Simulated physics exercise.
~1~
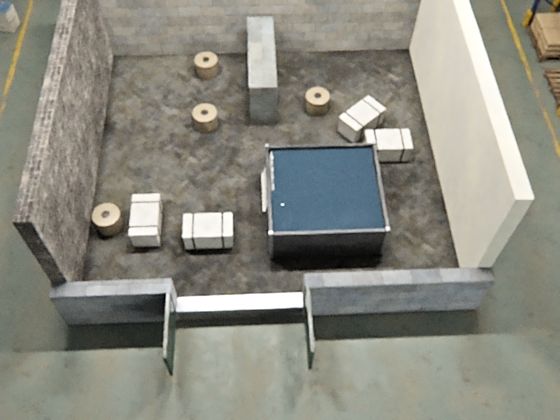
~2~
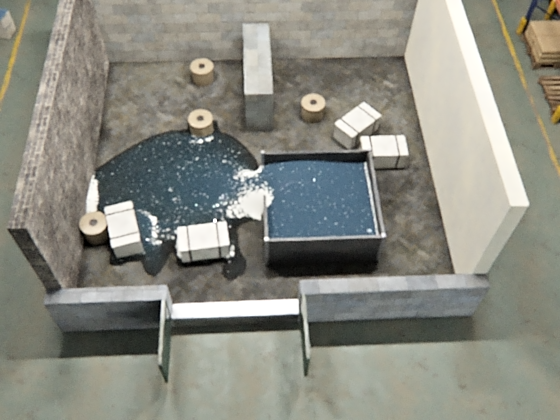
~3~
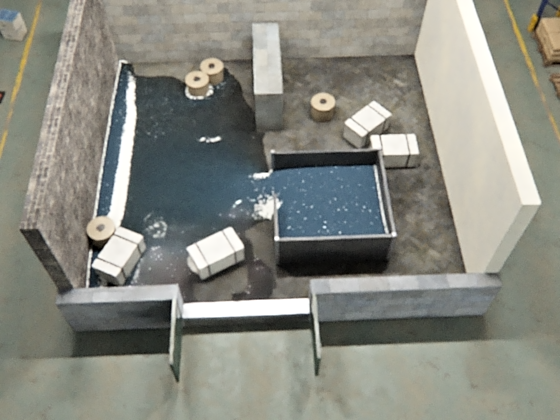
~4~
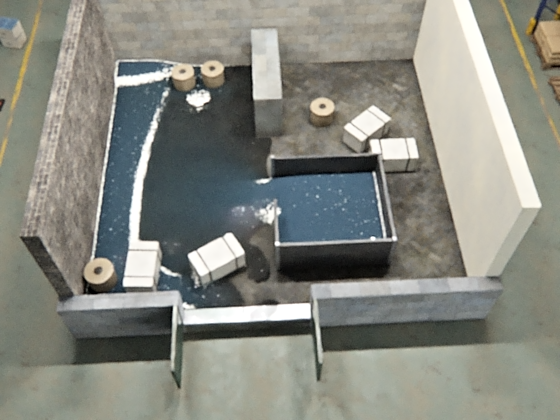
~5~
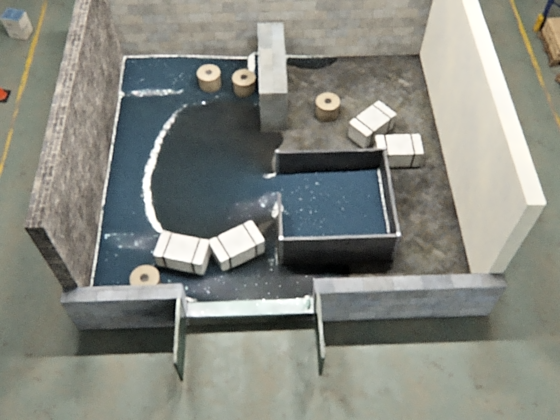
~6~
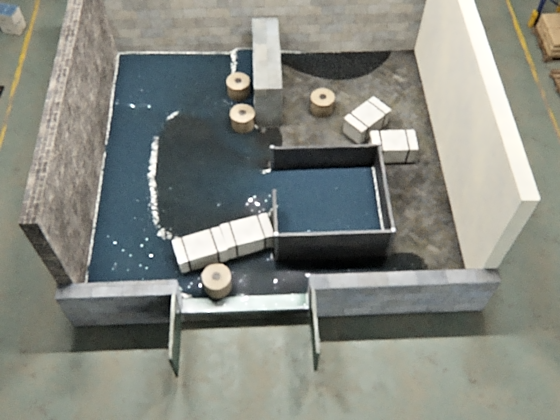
A walled enclosure on a greenish depot floor is seen from high above its near side, with a gap in the low front wall and a slightly swaying view. A dark tank of blue water stands right of centre, with white strapped boxes and tan round tubs around it. The tank's left side opens and water bursts leftward, shifting the nearby boxes. It spreads to the left and back walls, pushing two tubs together, then a foamy line moves back inward. Finally, three boxes sit bunched left of the tank, with a tub near the front gap and shallow water around them.
